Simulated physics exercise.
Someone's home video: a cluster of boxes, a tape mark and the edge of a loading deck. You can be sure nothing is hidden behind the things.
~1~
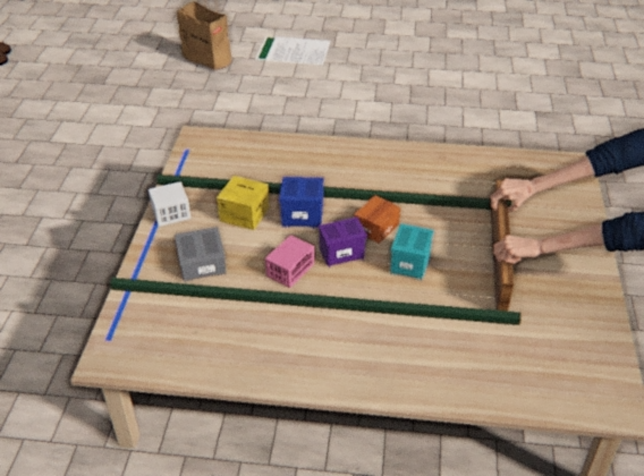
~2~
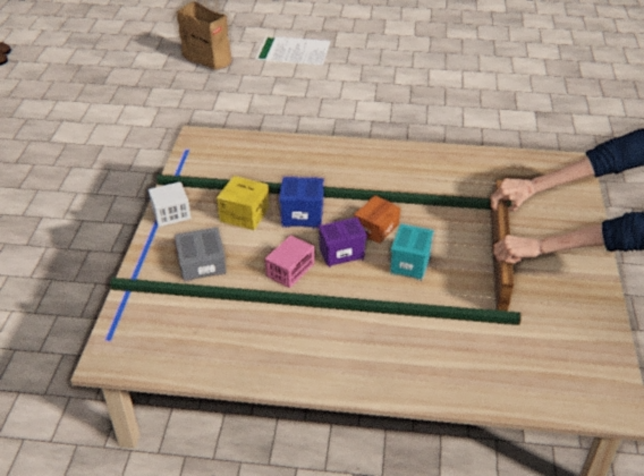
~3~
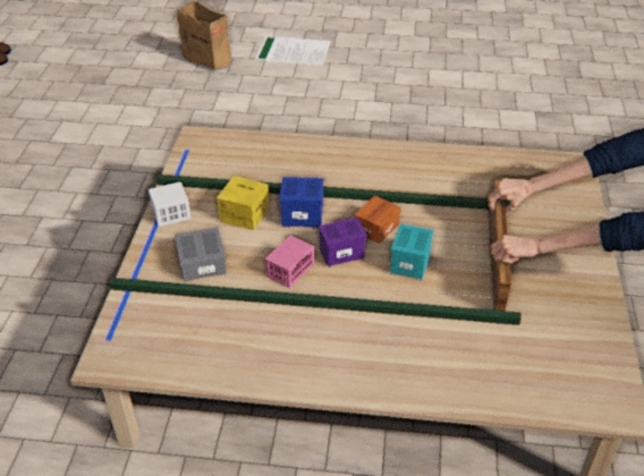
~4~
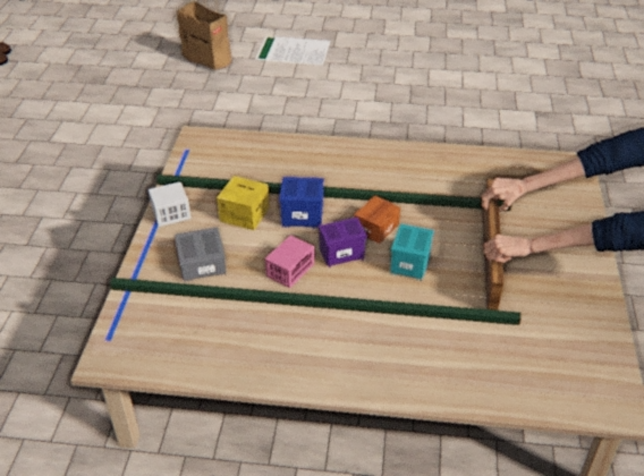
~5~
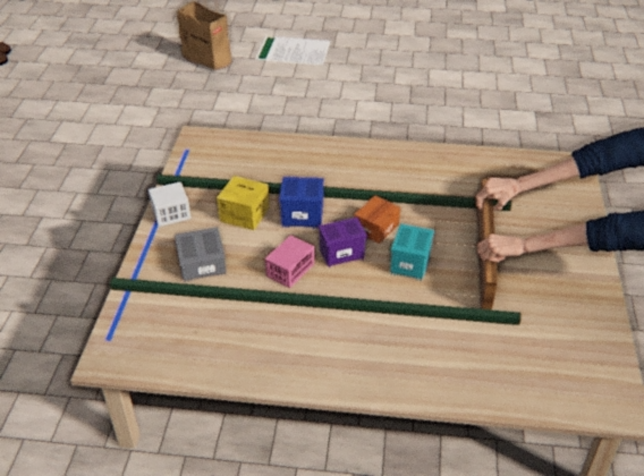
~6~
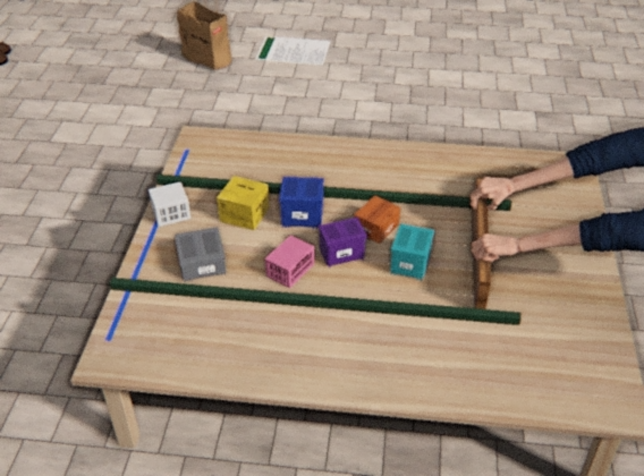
Two hands in dark sleeves grip a wooden bar at the right of a pale wooden table on paving, seen from above at an angle. Between two green rails sit white, yellow, blue, orange, purple, turquoise, pink and grey boxes, with a blue tape line at the left. The hands slide the bar slightly left, while the boxes and camera stay still.
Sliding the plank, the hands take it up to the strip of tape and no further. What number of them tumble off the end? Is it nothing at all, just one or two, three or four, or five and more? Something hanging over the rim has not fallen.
The push is going to send five or more over the edge.
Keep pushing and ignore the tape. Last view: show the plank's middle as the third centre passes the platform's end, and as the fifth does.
First: Around (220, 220). Next: Around (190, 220).
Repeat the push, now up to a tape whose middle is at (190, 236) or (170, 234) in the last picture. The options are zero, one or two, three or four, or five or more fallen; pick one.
In turn: Three to four; five or more.
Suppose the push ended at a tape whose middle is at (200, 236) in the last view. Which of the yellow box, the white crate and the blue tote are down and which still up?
Looking at each in turn, the yellow box is gone, the white crate is gone, and the blue tote is still there.
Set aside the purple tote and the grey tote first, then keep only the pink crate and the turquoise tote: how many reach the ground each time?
The number is 4 for the first case and 5 for the second.
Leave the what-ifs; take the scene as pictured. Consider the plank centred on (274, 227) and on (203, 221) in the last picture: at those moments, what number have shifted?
Up to then 8, and up to the other point 8.
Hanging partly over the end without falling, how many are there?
It comes to 2.
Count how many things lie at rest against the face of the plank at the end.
2 of them.
Soon after, none off yet; white crate at rest near (170, 204); grey tote at rest near (201, 254); yellow box at rest near (244, 203).
In the end, the number that fall off is five or more; gone, purple tote, blue tote, pink crate, yellow box, grey tote and white crate.
